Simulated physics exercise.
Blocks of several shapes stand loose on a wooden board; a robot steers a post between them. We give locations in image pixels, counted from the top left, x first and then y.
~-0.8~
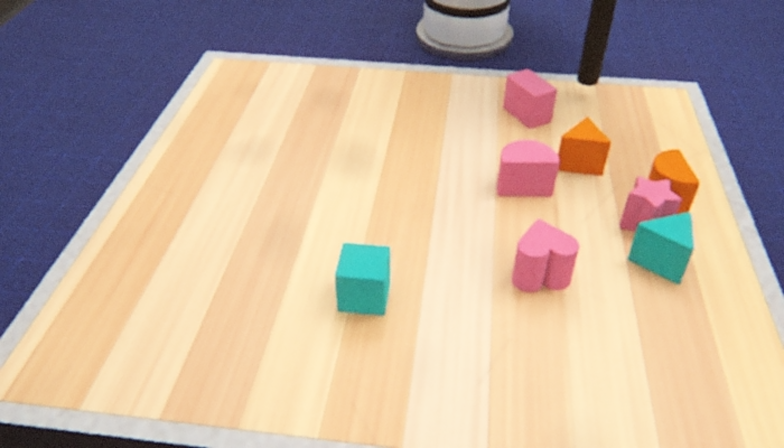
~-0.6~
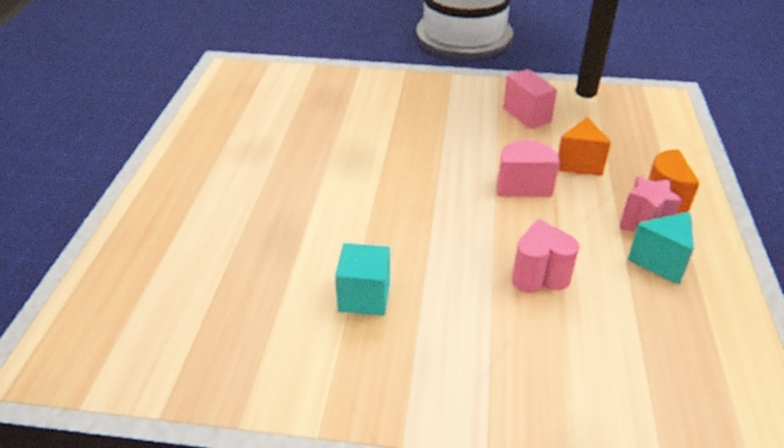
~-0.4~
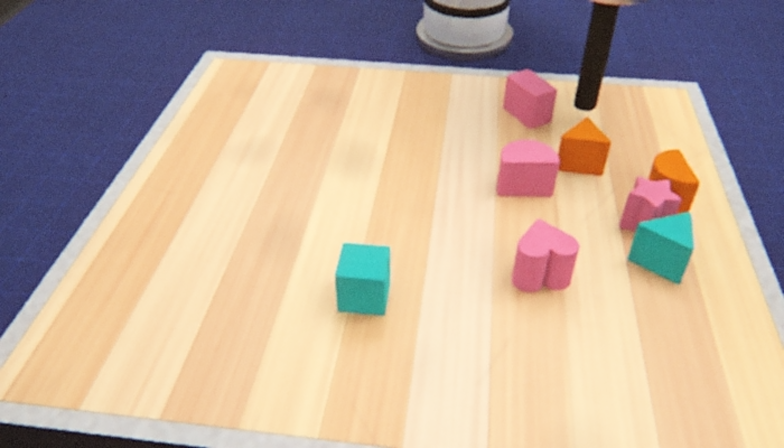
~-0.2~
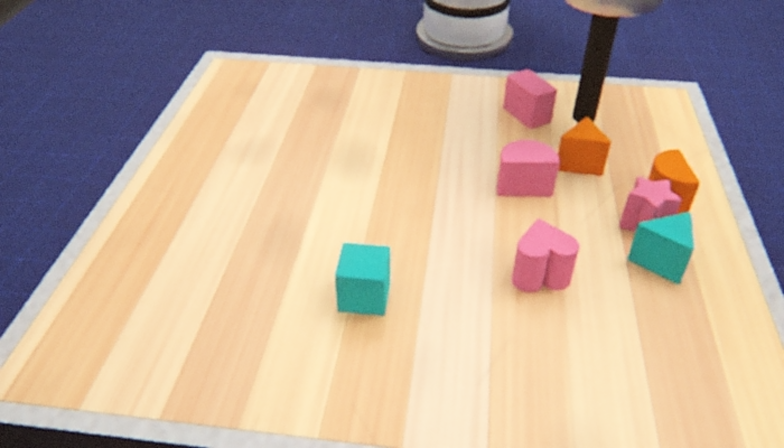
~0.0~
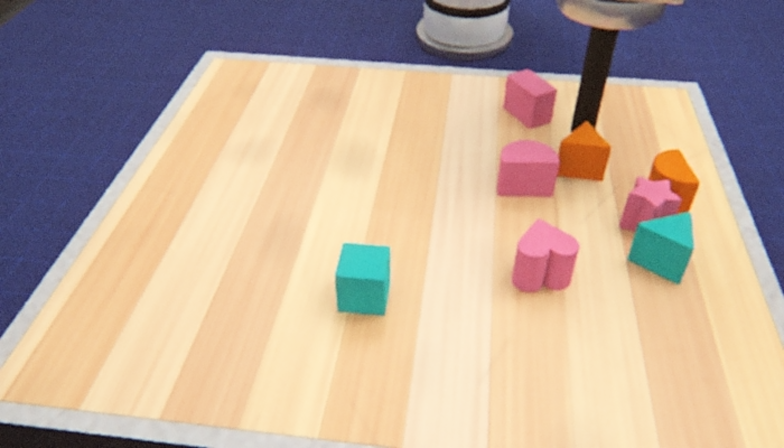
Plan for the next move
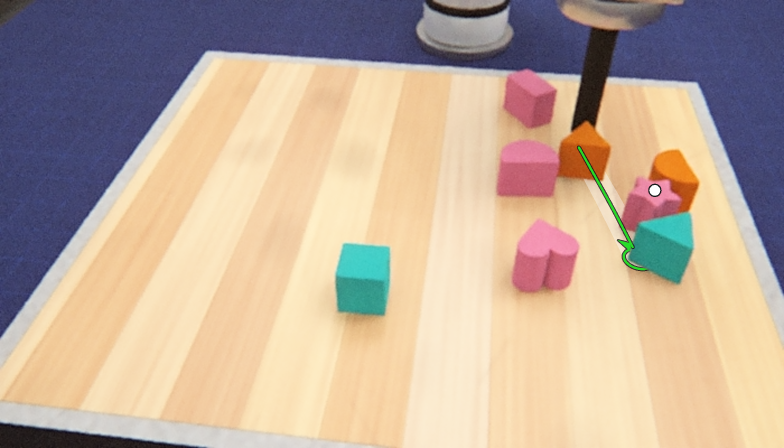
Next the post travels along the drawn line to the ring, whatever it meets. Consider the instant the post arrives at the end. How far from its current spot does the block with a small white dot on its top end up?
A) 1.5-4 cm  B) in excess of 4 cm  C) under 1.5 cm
It's A.
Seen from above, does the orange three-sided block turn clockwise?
Yes
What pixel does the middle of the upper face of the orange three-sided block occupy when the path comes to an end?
I'd place it at (587, 170), taking the centre of its top.
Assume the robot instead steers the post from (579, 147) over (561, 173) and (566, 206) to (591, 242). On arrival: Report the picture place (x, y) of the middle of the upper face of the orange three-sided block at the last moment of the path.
The middle of its upper face should be somewhere near (618, 187).
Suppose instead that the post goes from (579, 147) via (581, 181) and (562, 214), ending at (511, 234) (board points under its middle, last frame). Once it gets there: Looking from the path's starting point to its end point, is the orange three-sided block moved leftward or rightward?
It moves off to the left.
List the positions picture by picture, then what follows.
In the first picture, lower end of the post at (587, 82), tops of blocks, orange three-sided block at (587, 131), pink star-shaped block at (655, 190), turquoise three-sided block at (674, 227), orange D-shaped block at (675, 165).
In the second picture, post at (586, 94), blocks as before.
In the third picture, post at (585, 107), blocks as before.
In the fourth picture, post at (583, 120), blocks as before.
In the fifth picture, post at (582, 133), orange three-sided block at (586, 136), pink star-shaped block at (655, 190), turquoise three-sided block at (674, 227), orange D-shaped block at (675, 165).
The drawn path runs from (579, 147) directly to (639, 259); the dot is on the pink star-shaped block.
What follows on the original path. One third of the way, post at (601, 166); orange three-sided block at (585, 160), turned 55° clockwise.
Two thirds of the way, post at (622, 202); orange three-sided block at (587, 170); pink star-shaped block at (658, 192).
At the end, post at (644, 244); orange three-sided block at (587, 170), turned 125° clockwise; pink star-shaped block at (672, 203), turned 50° anticlockwise; turquoise three-sided block at (688, 237), turned 15° anticlockwise; orange D-shaped block not moved.
